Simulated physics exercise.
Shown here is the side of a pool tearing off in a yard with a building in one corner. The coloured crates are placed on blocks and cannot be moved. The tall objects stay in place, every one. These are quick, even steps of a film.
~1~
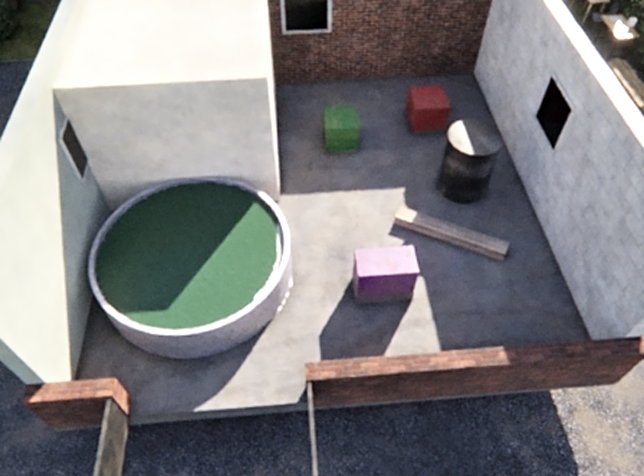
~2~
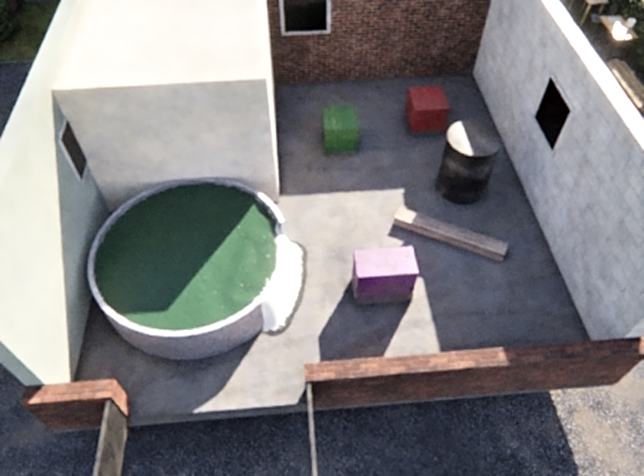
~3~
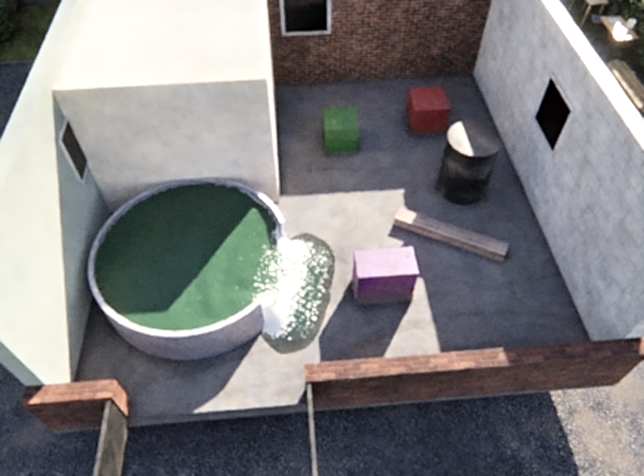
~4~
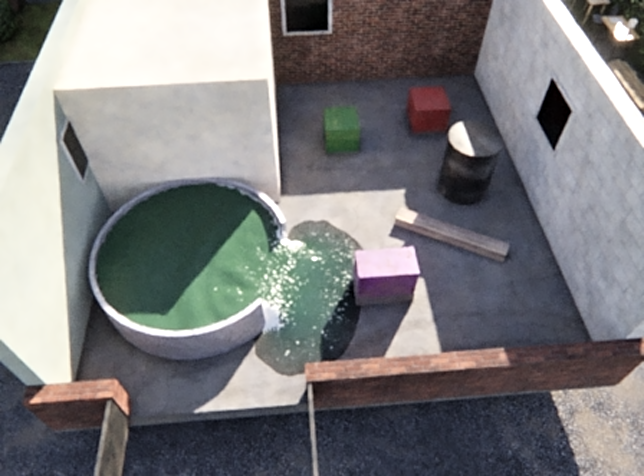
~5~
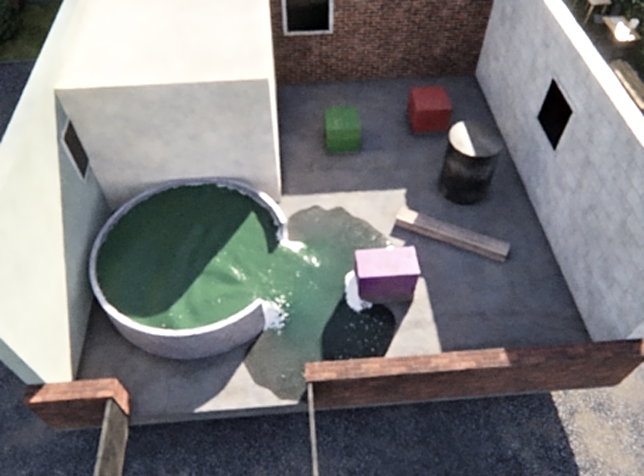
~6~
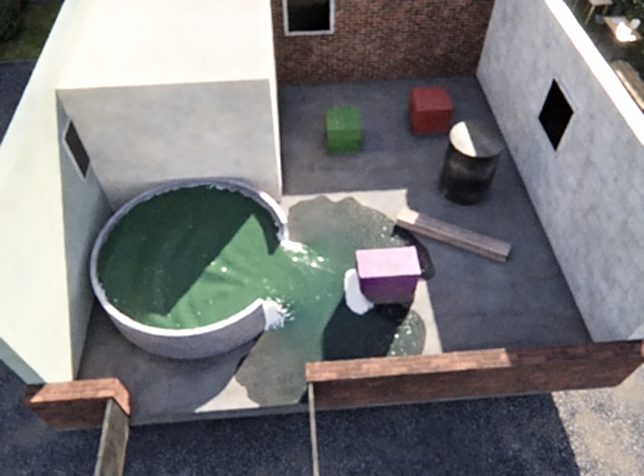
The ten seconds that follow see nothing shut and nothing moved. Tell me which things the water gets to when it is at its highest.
One by one: The purple crate gets dampened by the water; the red crate gets dampened by the water; the green crate gets dampened by the water.
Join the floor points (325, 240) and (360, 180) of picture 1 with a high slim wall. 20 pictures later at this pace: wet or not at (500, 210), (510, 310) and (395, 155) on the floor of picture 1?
As listed: Wet, under water, covered.
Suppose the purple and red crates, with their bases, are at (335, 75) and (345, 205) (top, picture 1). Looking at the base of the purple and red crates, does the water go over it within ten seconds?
Put simply, the purple one is never reached and the red one is flooded.
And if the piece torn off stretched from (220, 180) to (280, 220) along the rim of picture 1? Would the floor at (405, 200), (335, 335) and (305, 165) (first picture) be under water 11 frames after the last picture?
In sequence: Inundated, untouched, inundated.
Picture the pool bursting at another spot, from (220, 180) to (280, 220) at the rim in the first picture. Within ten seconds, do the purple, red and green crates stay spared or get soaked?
Note - purple is left dry; red is overtopped; green is overtopped.
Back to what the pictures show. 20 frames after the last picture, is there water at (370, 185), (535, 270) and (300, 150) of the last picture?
First inundated, second inundated, third spared.
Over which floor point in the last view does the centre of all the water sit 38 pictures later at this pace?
I'd place it roughly at (368, 244).
A moment on, water covers 30 % of the floor; the purple crate water round its plinth, the red crate not reached, the green crate not reached.
Next, water covers 40 % of the floor; the purple crate water round its plinth, the red crate not reached, the green crate not reached.
Then, water covers 60 % of the floor; the purple crate water round its plinth, the red crate water round its plinth, the green crate water round its plinth.
Later, water covers 85 % of the floor; the purple crate water round its plinth, the red crate water round its plinth, the green crate water round its plinth.
In the end, water covers 100 % of the floor; the purple crate was topped, the red crate was topped, the green crate was topped.
